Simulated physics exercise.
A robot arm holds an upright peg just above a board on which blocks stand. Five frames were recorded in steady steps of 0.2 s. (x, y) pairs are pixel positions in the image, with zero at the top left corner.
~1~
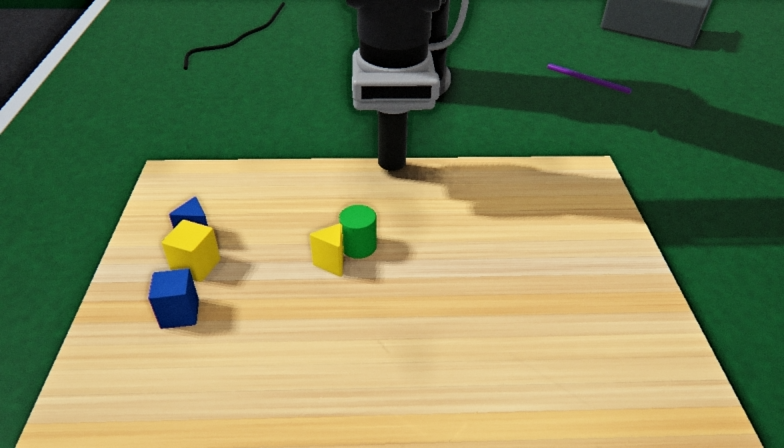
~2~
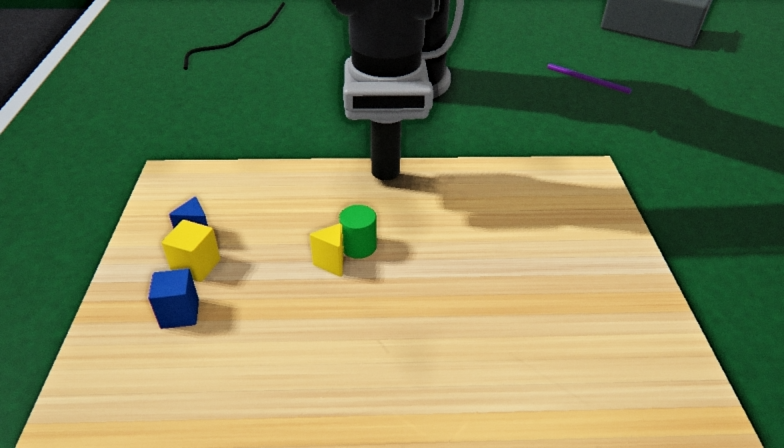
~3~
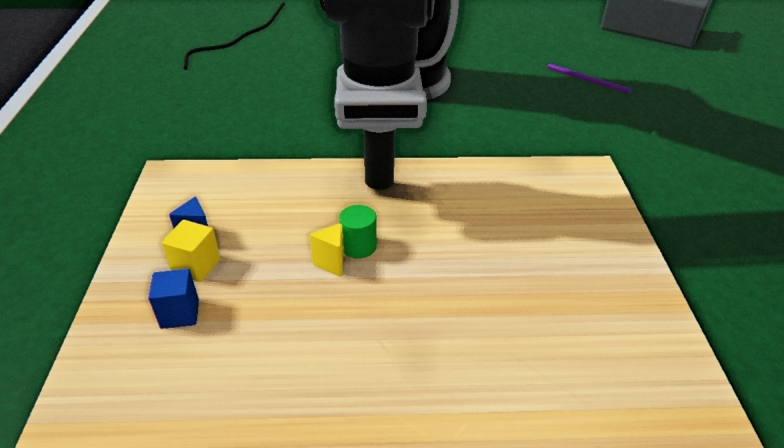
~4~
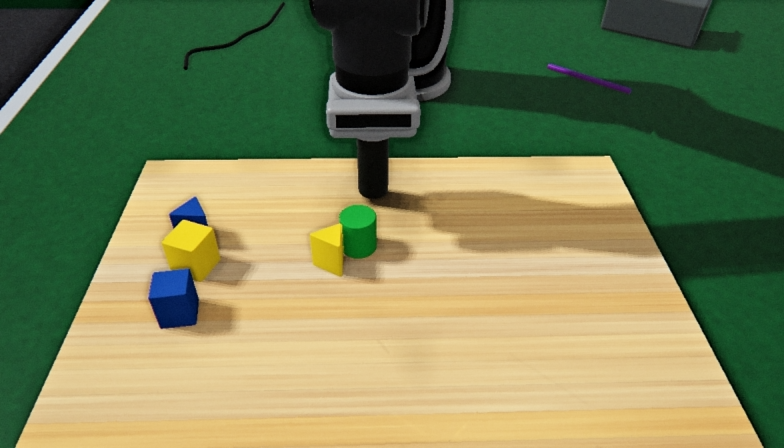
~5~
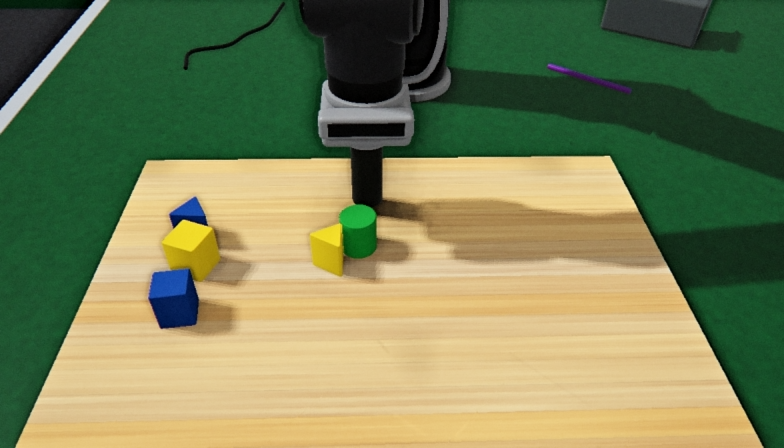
On a wooden board, a robot arm moves its upright peg forward and slightly left toward a green cylinder as blocks stay still.
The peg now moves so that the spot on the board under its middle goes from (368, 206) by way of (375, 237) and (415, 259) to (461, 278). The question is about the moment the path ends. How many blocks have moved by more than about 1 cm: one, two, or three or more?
Moved: 1.
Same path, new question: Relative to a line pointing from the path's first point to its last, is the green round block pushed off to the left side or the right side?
The green round block goes right.
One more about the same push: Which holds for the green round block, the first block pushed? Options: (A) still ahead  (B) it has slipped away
Choice B: It has slipped away.
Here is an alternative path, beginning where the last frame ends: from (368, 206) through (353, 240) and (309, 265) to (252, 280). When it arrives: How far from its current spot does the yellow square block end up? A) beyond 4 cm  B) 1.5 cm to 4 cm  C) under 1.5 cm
That would be C.
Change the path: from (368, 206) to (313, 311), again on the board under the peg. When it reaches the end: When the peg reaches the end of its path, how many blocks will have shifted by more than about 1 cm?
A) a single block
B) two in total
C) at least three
The correct letter is B.
What follows on the original path. One third of the way, peg (376, 230); yellow triangular piece (326, 237); green round block (356, 227).
Two thirds of the way, peg (415, 252); yellow triangular piece (326, 237); green round block (357, 230).
At the end, peg (462, 271); yellow triangular piece (326, 237); green round block (357, 230).
